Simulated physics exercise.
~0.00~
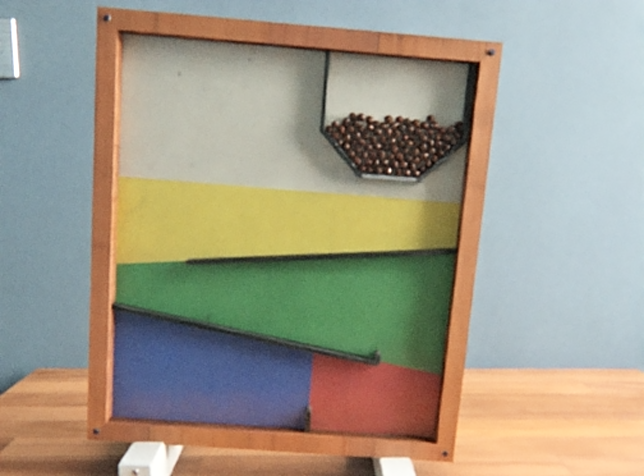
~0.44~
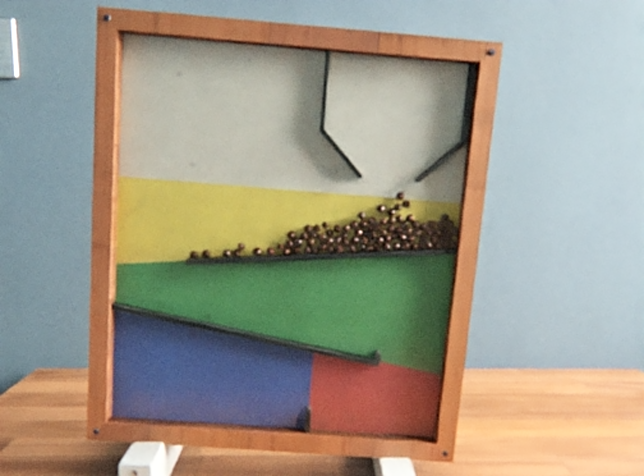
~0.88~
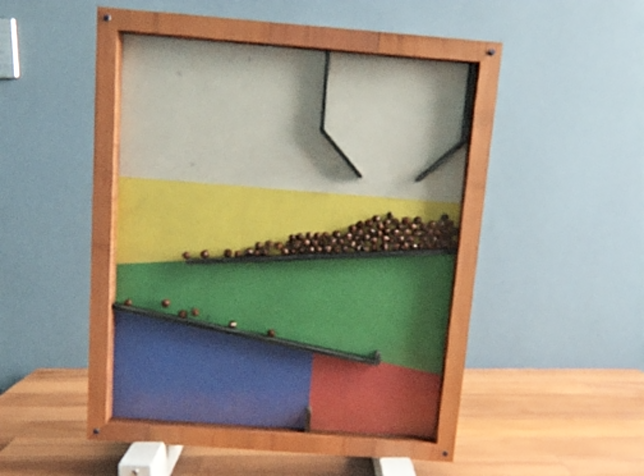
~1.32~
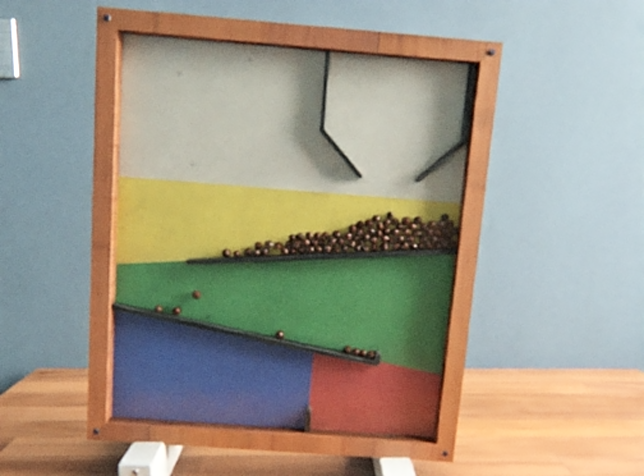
Dark wooden beads sit heaped in a hopper at the upper right of an upright, wood-framed box, seen from the front by a still camera. The box stands on white feet on a wooden tabletop against a blue-grey wall, its backing painted pale grey, yellow, green, blue and red, with two dark sloping ledges. The hopper's bottom opens and the beads drop onto the upper ledge, piling against the right side and spreading left. A few spill off its left end onto the lower ledge and roll right. Finally, most remain piled in yellow, with several on the lower ledge in green.
